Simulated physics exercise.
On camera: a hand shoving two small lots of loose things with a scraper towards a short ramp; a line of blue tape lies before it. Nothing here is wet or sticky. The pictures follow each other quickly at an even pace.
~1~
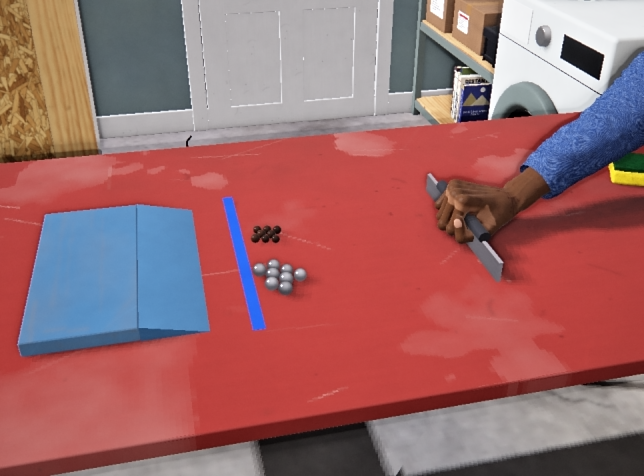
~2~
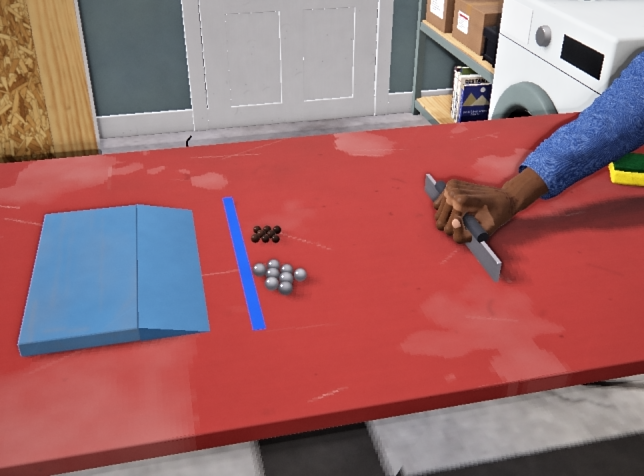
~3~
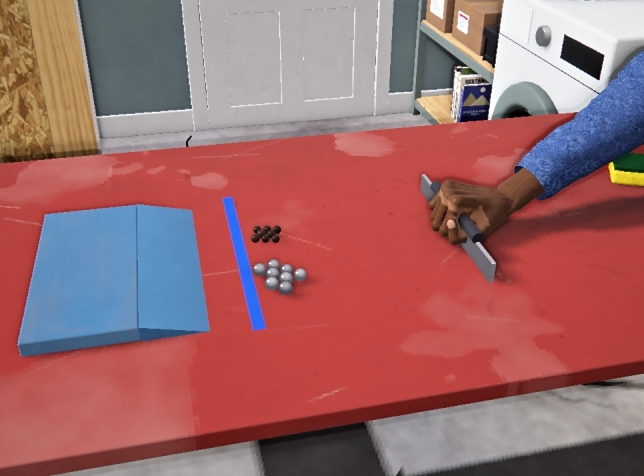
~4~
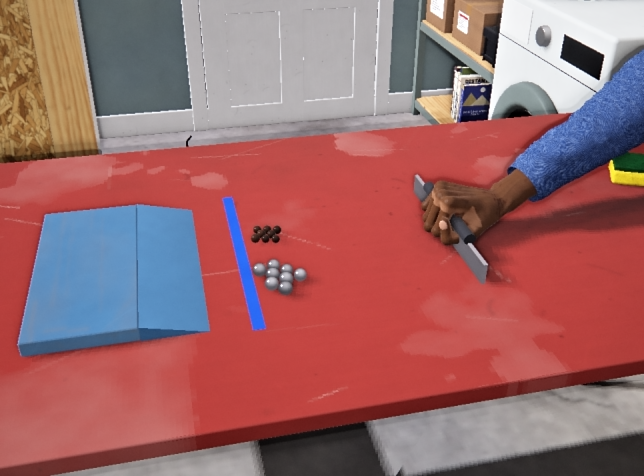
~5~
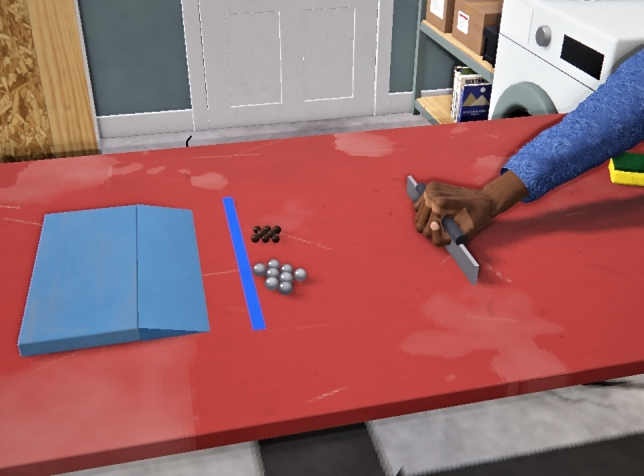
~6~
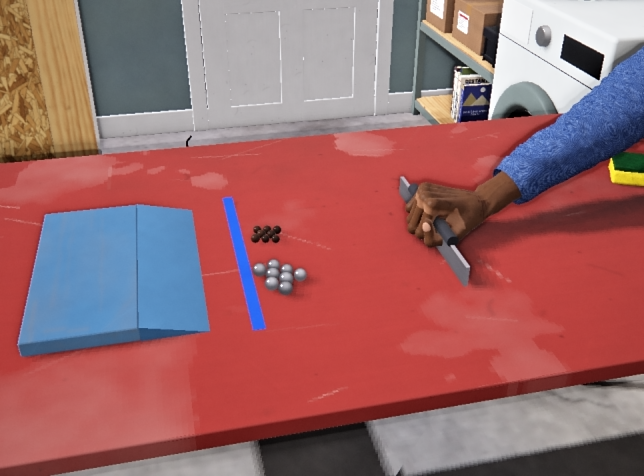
In this clip, a hand in a blue sleeve slides a flat scraper slowly leftward a short way across a red table, while small silver and dark brown balls sit still beside blue tape and a blue ramp.
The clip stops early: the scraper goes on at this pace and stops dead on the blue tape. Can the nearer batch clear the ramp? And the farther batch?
Here the nearer batch falls short of the top, and the farther batch falls short of the top.
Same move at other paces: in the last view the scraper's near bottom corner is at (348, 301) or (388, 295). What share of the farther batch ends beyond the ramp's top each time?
In turn 100 and 60 in a hundred.
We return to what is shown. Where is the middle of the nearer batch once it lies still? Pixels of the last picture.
Around (229, 284).
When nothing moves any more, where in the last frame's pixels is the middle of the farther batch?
Roughly at (221, 236).
Then, 0.70 s later than the last frame, scraper still moving, near (333, 228); nearer batch every one short of the ramp; farther batch every one short of the ramp.
Then, 1.42 s later than the last frame, scraper stopped at the blue tape; nearer batch every one short of the ramp; farther batch every one short of the ramp.
Then, 1.70 s later than the last frame, scraper stopped at the blue tape; nearer batch roughly a third on the ramp, roughly two thirds short of the ramp; farther batch roughly half on the ramp, roughly half short of the ramp.
When it is over, scraper stopped at the blue tape; nearer batch not one past the top, every one short of the ramp; farther batch not one past the top, every one short of the ramp.
